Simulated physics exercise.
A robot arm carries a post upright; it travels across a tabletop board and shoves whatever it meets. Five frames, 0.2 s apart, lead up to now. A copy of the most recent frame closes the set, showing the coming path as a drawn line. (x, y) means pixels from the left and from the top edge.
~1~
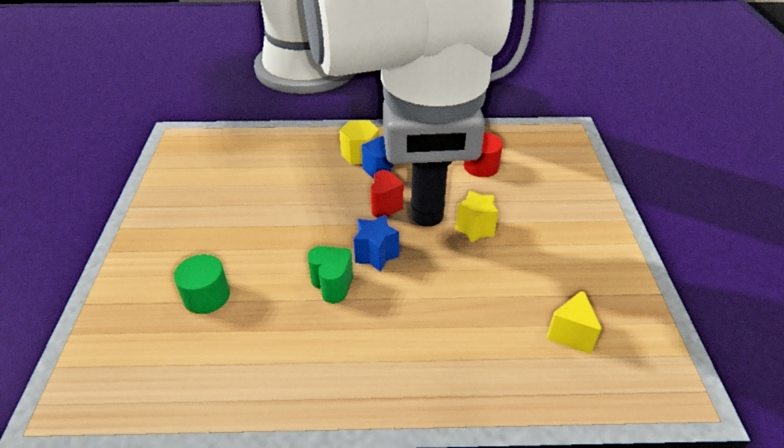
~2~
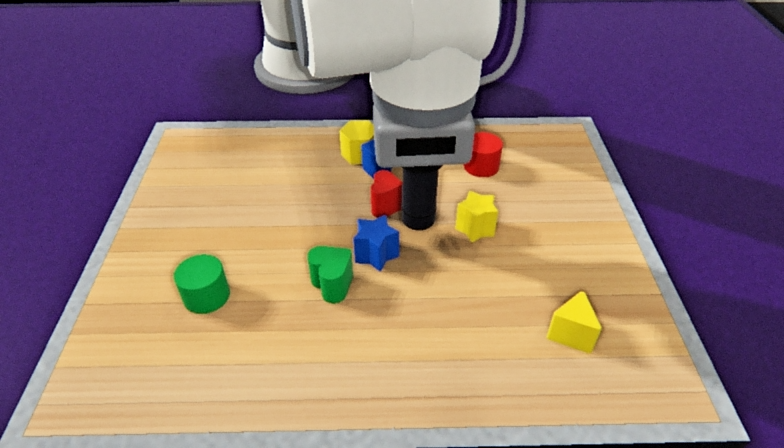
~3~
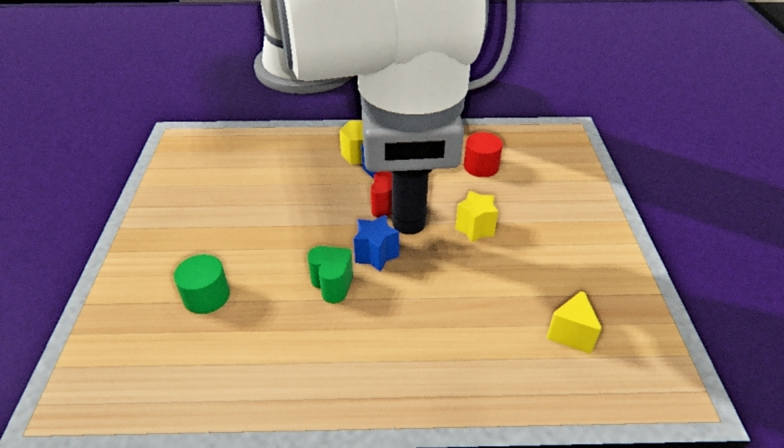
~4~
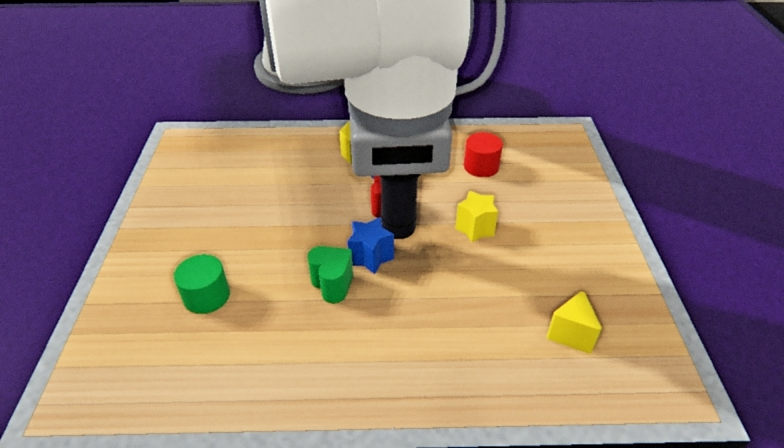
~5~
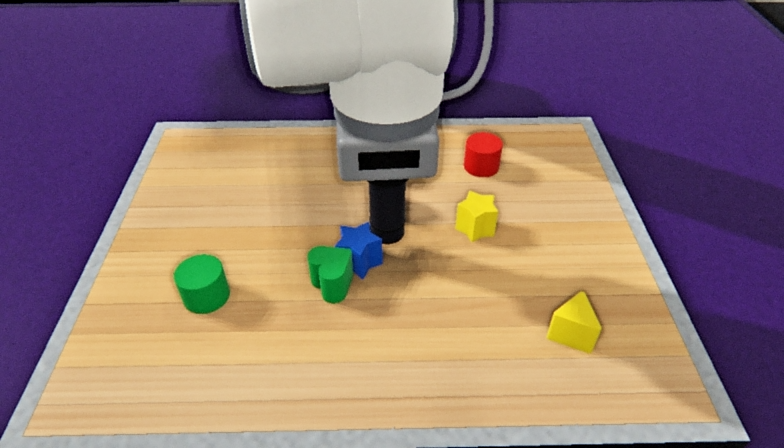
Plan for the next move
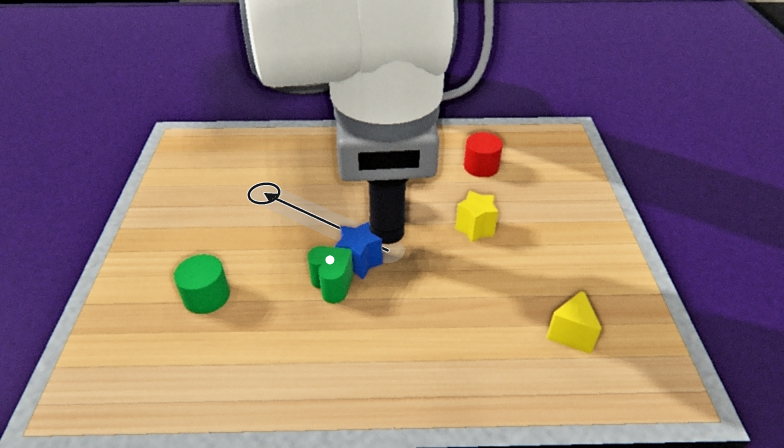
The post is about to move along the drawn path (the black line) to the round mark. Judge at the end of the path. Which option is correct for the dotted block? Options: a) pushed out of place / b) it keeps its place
(b)
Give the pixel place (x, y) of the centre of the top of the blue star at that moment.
The middle of the upper face of the blue star will lie at about (339, 229) in the picture.
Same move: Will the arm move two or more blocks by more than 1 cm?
Going by the path, no.
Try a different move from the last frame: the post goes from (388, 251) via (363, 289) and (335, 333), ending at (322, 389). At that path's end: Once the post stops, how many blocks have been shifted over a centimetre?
Most likely two.
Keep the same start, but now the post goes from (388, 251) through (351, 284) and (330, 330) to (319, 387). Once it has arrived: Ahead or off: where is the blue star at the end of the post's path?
At that point it is off to one side or behind.
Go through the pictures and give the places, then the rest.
Post tip at (427, 217); block tops, green heart block at (330, 260); blue star at (375, 229), in the first frame.
Post at (419, 220); blocks unchanged, in the second frame.
Post at (409, 224); blocks unchanged, in the third frame.
Post at (399, 229); blue star at (370, 232), in the fourth frame.
Post at (388, 234); green heart block at (330, 260); blue star at (358, 237), in the fifth frame.
Path on the board, straight from (388, 251) to (264, 193); the dot is on the green heart block.
What follows on the original path. One third of the way, post at (342, 213); blue star at (339, 229), turned 55° anticlockwise.
Two thirds of the way, post at (300, 194); blue star at (339, 229), turned 55° anticlockwise.
At the end, post at (261, 177); green heart block in place; blue star at (339, 229), turned 55° anticlockwise.
